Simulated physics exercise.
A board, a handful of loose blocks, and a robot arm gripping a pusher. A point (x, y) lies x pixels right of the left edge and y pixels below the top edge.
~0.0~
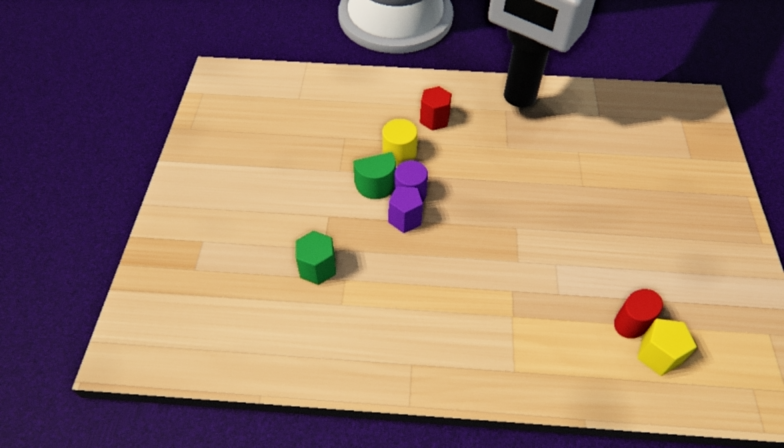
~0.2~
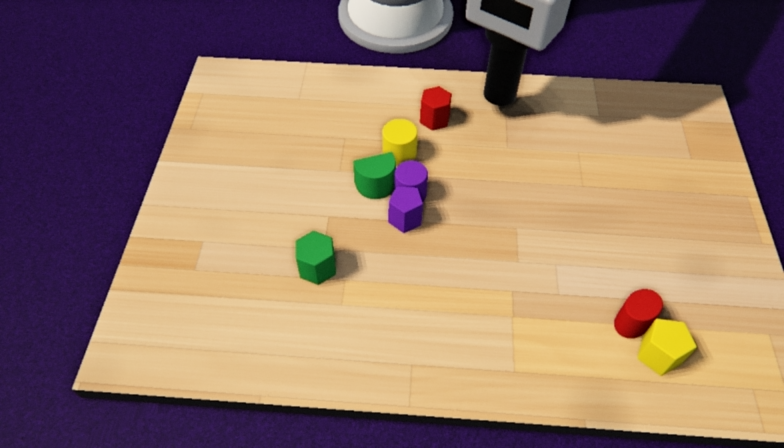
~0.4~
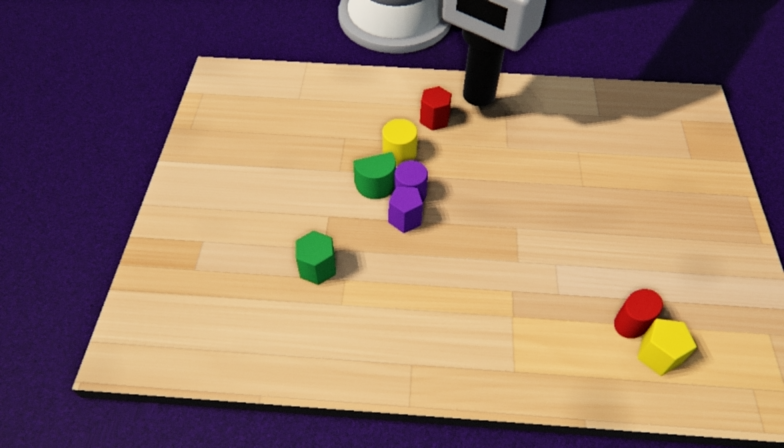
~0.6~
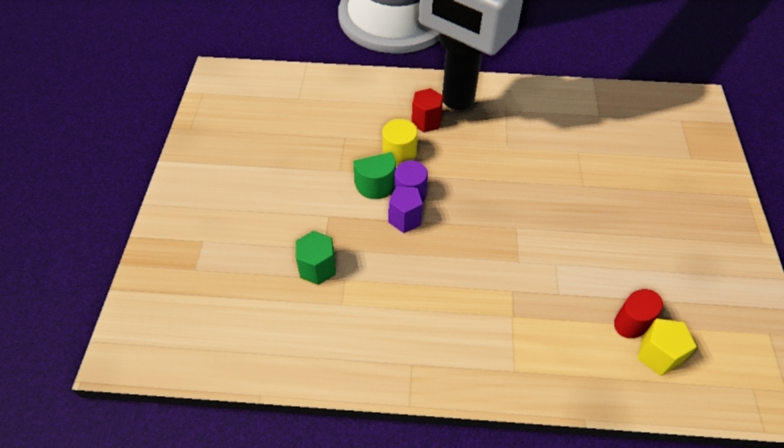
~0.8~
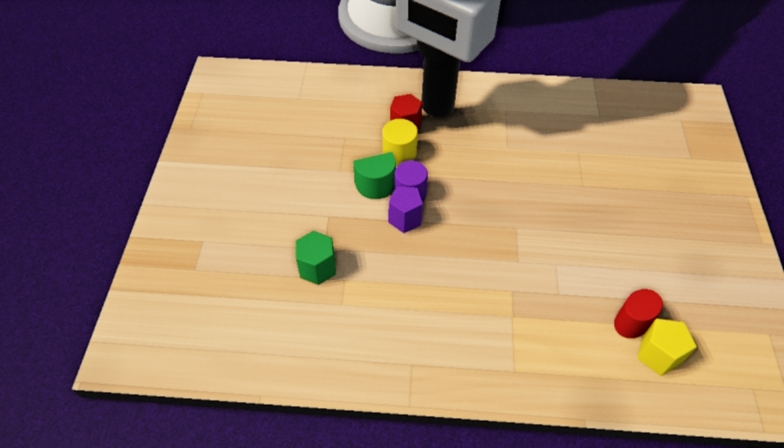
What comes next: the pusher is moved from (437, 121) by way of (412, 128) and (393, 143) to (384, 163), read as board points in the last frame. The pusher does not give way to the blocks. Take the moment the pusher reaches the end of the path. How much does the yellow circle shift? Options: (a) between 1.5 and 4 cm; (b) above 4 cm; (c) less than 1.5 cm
b.
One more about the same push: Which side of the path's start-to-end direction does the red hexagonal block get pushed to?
The answer is right.
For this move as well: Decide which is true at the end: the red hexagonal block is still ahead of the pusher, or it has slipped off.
Beside or behind.
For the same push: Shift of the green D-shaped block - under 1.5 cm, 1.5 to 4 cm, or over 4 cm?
It ends 1.5 to 4 cm from its spot.
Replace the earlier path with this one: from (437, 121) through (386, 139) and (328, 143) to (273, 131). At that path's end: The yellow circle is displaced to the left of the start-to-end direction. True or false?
The statement is true.
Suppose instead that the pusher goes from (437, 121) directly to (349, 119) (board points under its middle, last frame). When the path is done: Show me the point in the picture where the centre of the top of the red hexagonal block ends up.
The top centre is at (338, 119).
What follows on the original path. One third of the way, pusher (412, 114); red hexagonal block (379, 109), turned 15° clockwise.
Two thirds of the way, pusher (393, 128); green D-shaped block (375, 169), turned 20° clockwise; yellow circle (393, 146); red hexagonal block (362, 114), turned 60° clockwise.
At the end, pusher (384, 148); green D-shaped block (369, 186), turned 70° clockwise; yellow circle (391, 167); red hexagonal block (359, 117), turned 75° clockwise; purple circle (421, 181).
